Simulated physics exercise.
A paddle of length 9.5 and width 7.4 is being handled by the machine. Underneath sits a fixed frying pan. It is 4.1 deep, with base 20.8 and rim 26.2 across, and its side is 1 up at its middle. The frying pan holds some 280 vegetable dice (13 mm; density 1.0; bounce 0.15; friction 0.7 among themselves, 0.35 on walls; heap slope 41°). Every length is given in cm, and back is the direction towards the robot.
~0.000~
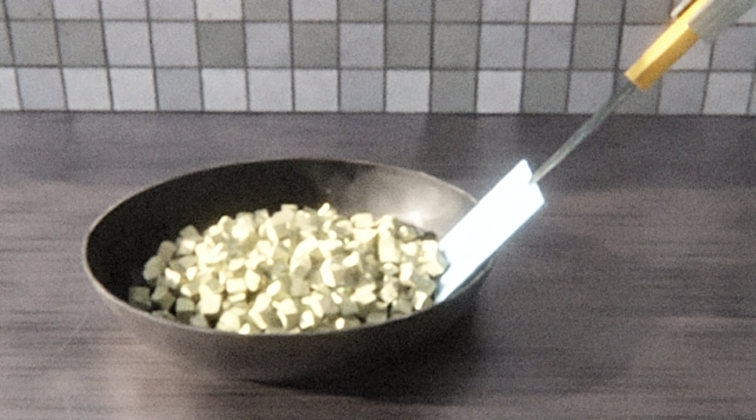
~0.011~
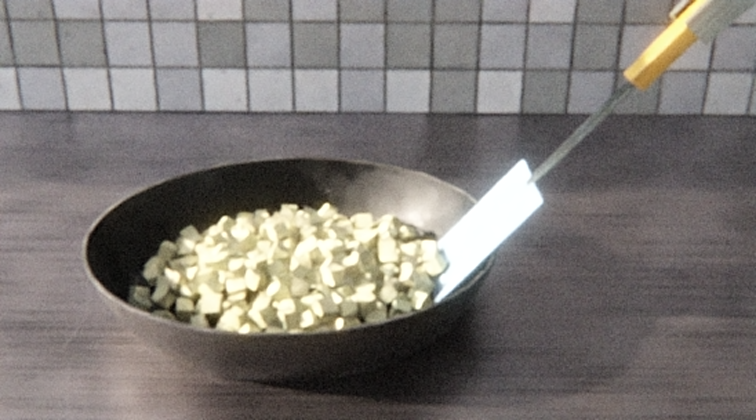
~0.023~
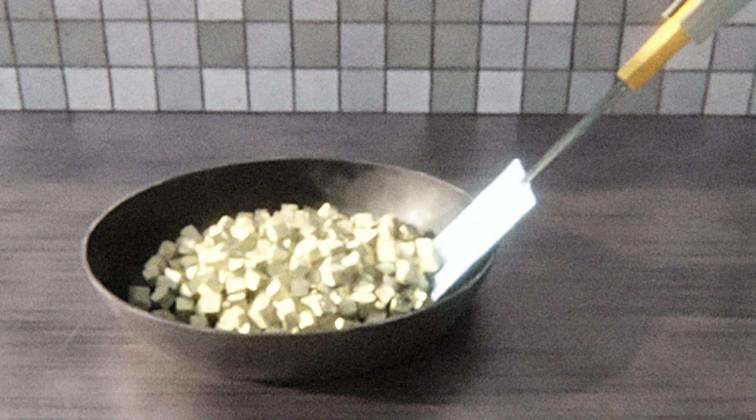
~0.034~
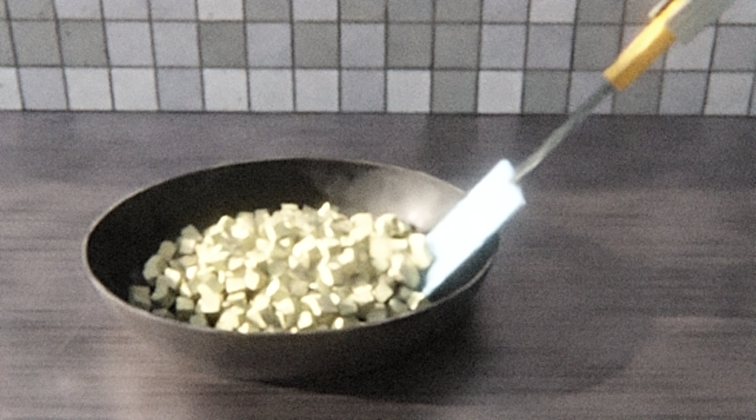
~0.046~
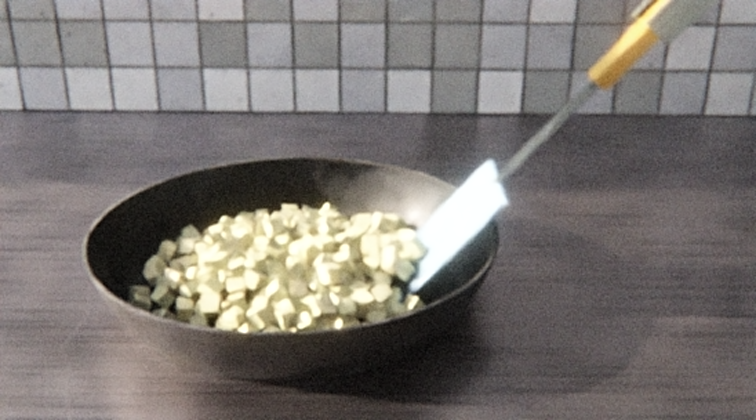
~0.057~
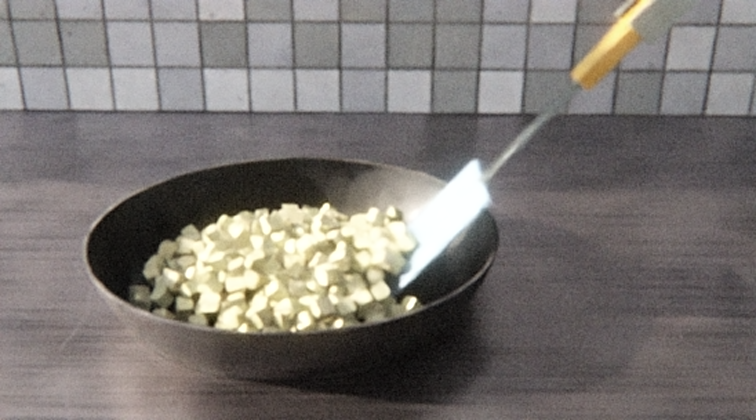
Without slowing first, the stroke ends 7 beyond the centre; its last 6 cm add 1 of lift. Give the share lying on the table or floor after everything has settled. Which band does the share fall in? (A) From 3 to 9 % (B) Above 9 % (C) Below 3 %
From 3 to 9 % (A).
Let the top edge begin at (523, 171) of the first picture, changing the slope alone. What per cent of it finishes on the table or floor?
10 percent or so.
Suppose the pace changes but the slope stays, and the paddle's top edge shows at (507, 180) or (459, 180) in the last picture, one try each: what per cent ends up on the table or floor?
Try one roughly 0 per cent; try two roughly 15 per cent.
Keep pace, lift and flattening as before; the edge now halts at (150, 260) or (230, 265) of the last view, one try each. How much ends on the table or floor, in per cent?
Respectively some 20 and 0 percent end on the table or floor.
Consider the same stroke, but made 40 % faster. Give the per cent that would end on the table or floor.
Estimated result: Some 20 %.
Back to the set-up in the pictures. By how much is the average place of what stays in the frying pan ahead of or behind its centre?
Ahead of centre, near 5.0 centimetres.
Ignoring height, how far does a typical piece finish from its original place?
Distance: Around 5 cm.
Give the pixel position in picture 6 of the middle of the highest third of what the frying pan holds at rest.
Near (156, 239).
After 0.11 s, sloping 49°, highest piece 5 above the table; 279 in the frying pan.
After 0.16 s, sloping 49°, highest piece 7 above the table; 279 in the frying pan.
After 0.38 s, sloping 49°, highest piece 7 above the table; 267 in the frying pan, 10 on the table or floor, 2 on the blade or in flight.
After 1.43 s, sloping 49°, highest piece 5 above the table; 266 in the frying pan, 13 on the table or floor.
In the end, 266 in the frying pan, 13 on the table or floor. That is 5 % on the table or floor.
